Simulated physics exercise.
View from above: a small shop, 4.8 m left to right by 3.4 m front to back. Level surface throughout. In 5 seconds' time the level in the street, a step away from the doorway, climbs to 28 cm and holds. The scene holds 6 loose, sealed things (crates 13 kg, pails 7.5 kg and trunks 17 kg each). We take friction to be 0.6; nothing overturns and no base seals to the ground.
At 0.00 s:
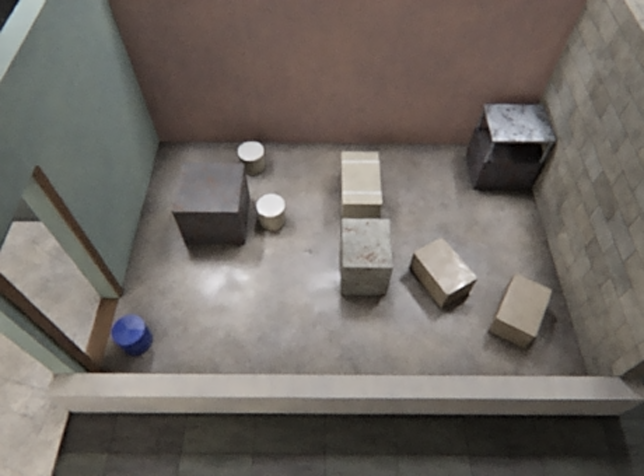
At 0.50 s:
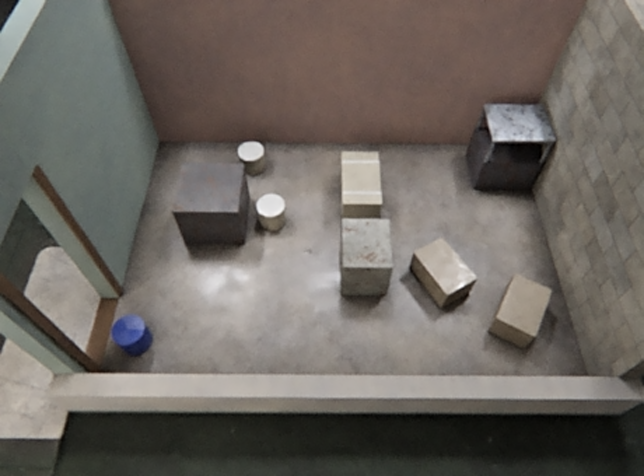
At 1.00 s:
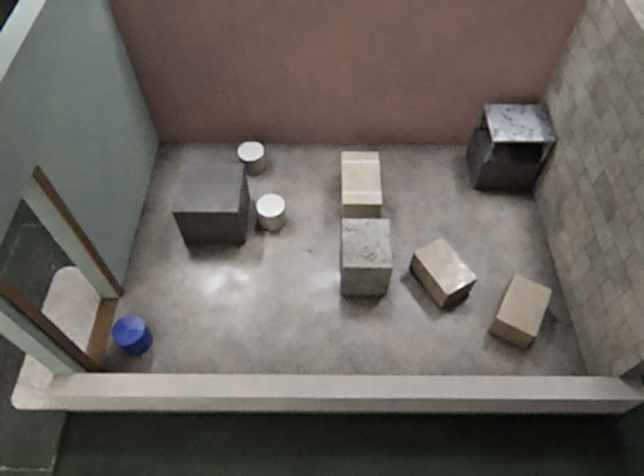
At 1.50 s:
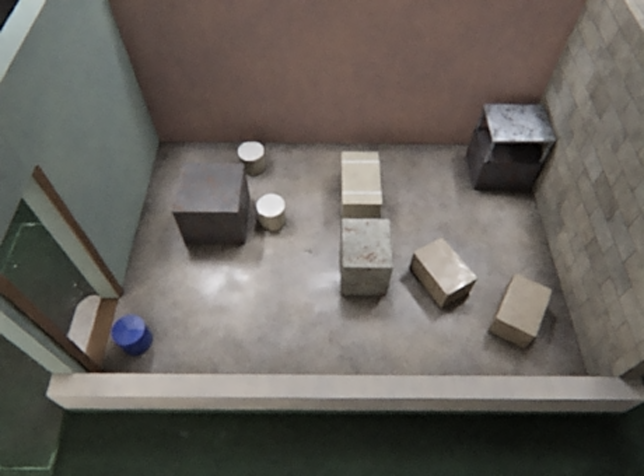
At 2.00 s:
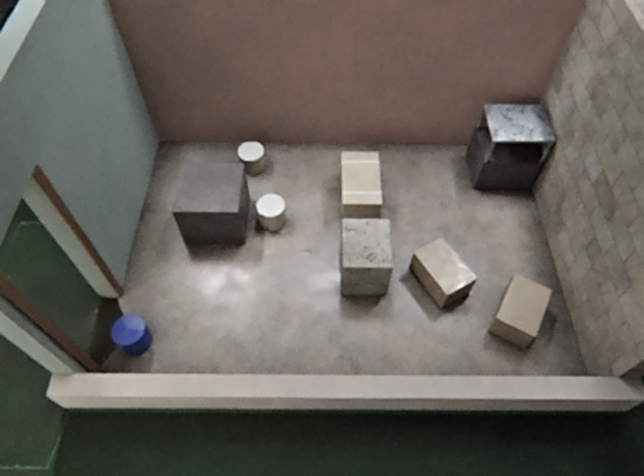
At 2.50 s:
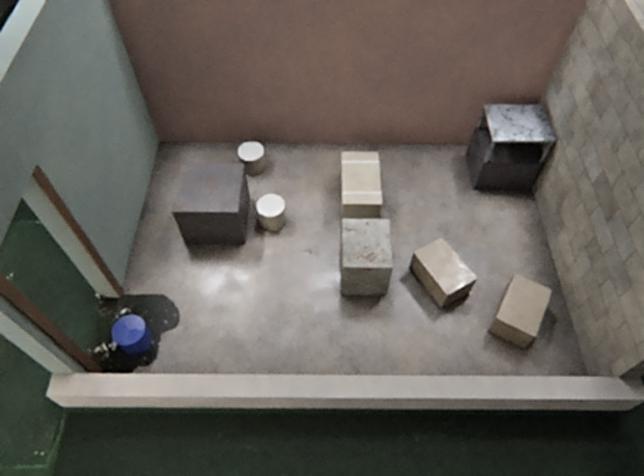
Dark greenish water spreads over the pale ground outside a small shop, covers the doorway at left, then starts across the floor around a blue pail, while the pails, trunks and other blocks inside stay still.
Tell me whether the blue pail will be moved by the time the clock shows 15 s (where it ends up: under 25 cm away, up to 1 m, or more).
Expect it to be pushed beyond a metre.
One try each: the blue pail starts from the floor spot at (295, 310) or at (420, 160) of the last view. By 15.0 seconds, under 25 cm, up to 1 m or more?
Respectively, it ends up distant and ends up distant.
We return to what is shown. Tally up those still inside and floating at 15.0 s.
That would be 6 of them.
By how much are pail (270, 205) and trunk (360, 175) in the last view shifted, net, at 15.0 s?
Shifts: 80 cm / 100 cm.
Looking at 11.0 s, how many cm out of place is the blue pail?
350 cm, give or take.
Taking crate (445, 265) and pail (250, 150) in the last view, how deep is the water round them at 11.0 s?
Close to 9 and 5 centimetres.
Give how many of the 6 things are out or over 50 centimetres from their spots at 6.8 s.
By my tally, 1.
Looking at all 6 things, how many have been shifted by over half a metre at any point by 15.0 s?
6.
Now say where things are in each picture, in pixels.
The blue pail at (128, 330), on the bottom; 0.0 m2 under water; 0 of 6 have shifted, in the first picture.
The blue pail at (128, 330), on the bottom; 0.0 m2 under water; 0 of 6 have shifted, in the second picture.
The blue pail at (128, 330), on the bottom; water covers 0.0 m2; 0 of 6 have shifted, in the third picture.
The blue pail at (128, 330) rests on the ground; 0.0 m2 under water; 0 of 6 have shifted, in the fourth picture.
The blue pail at (128, 330), on the bottom; water covers 0.0 m2; 0 of 6 have shifted, in the fifth picture.
The blue pail at (128, 330), on the bottom; water covers 0.3 m2; 0 of 6 have shifted, in the sixth picture.
After 3.5 s the blue pail is near (160, 333), 0.3 m from its start, aground; 0 afloat.
After 6.8 s the blue pail is near (395, 314), 2.6 m from its start, aground; 0 afloat.
After 11.0 s the blue pail is near (431, 221), 3.4 m from its start, aground; 3 afloat.
After 15.0 s the blue pail is near (491, 189), 4.2 m from its start, afloat; 6 afloat.
